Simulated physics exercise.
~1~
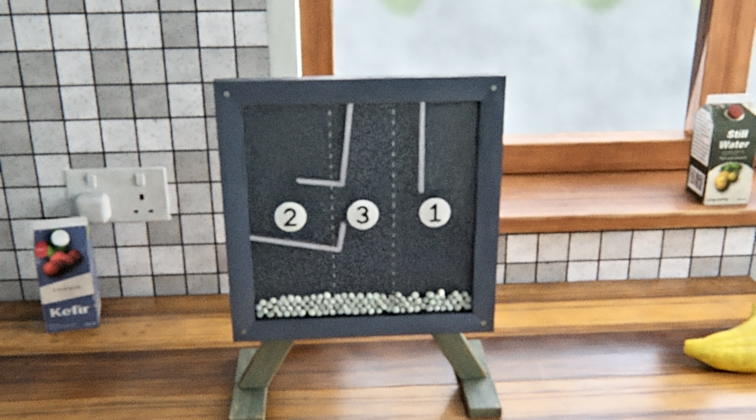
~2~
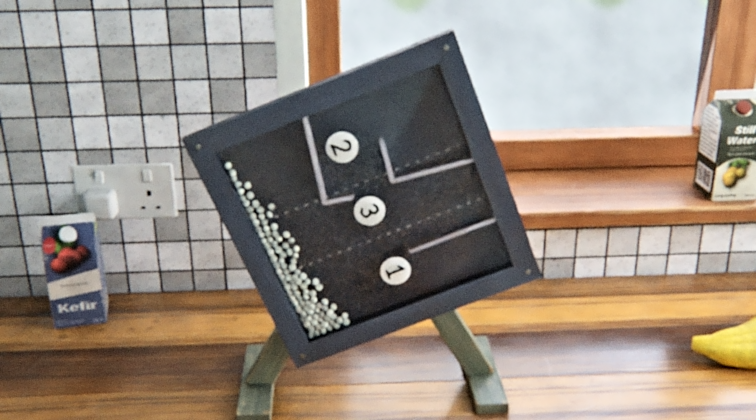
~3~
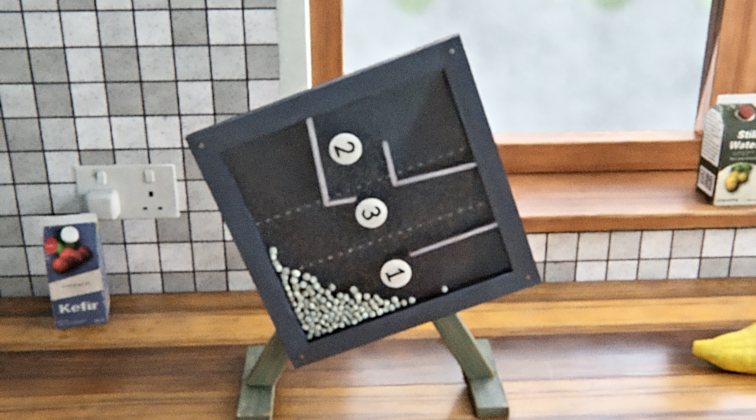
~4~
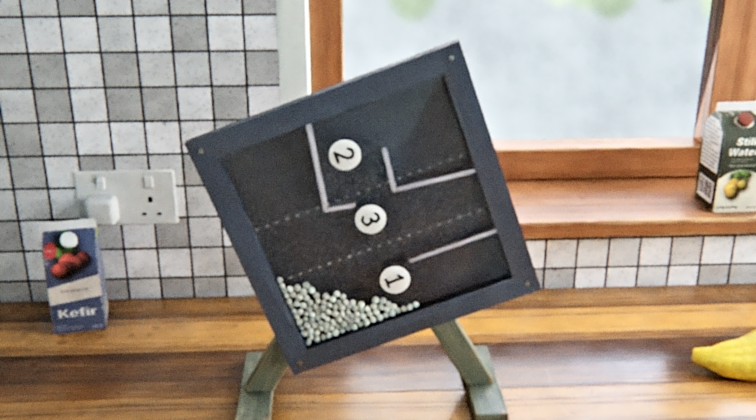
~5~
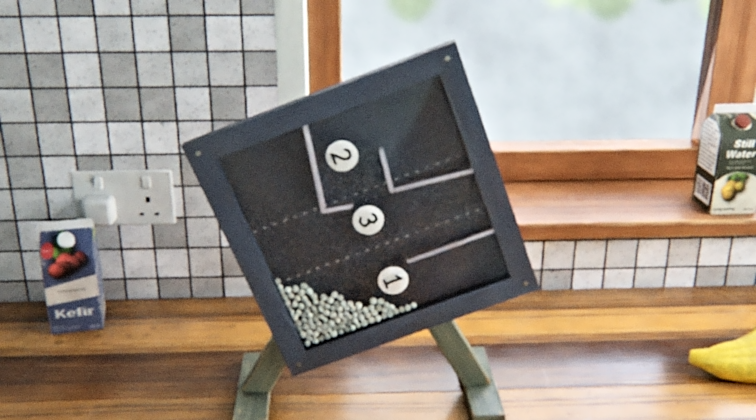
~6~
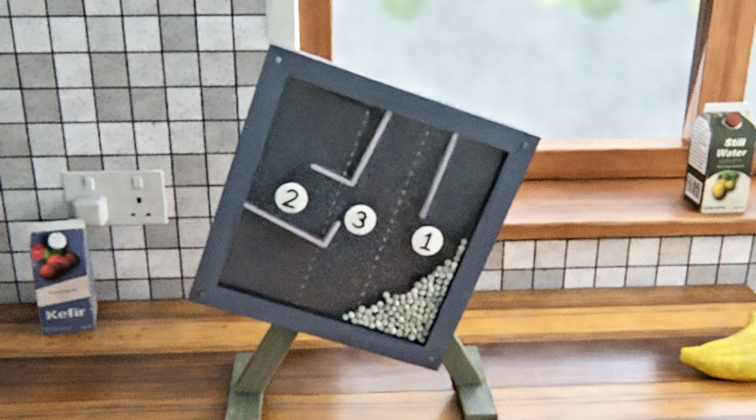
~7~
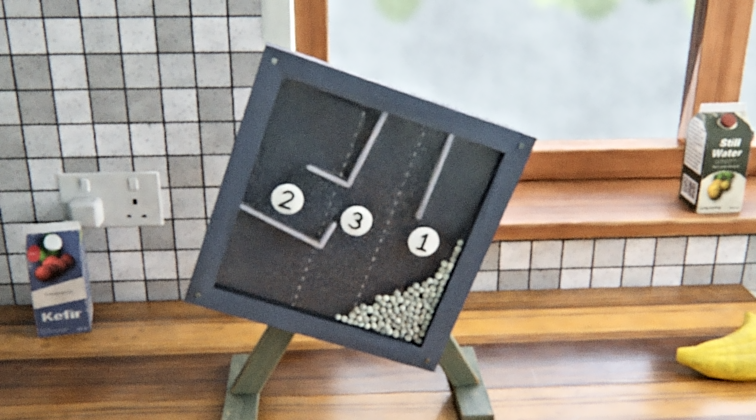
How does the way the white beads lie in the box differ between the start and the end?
At the start they lie in a flat layer along the whole bottom edge of the level box. At the end they are heaped in the lower right corner of the tilted box, under the strip marked one.
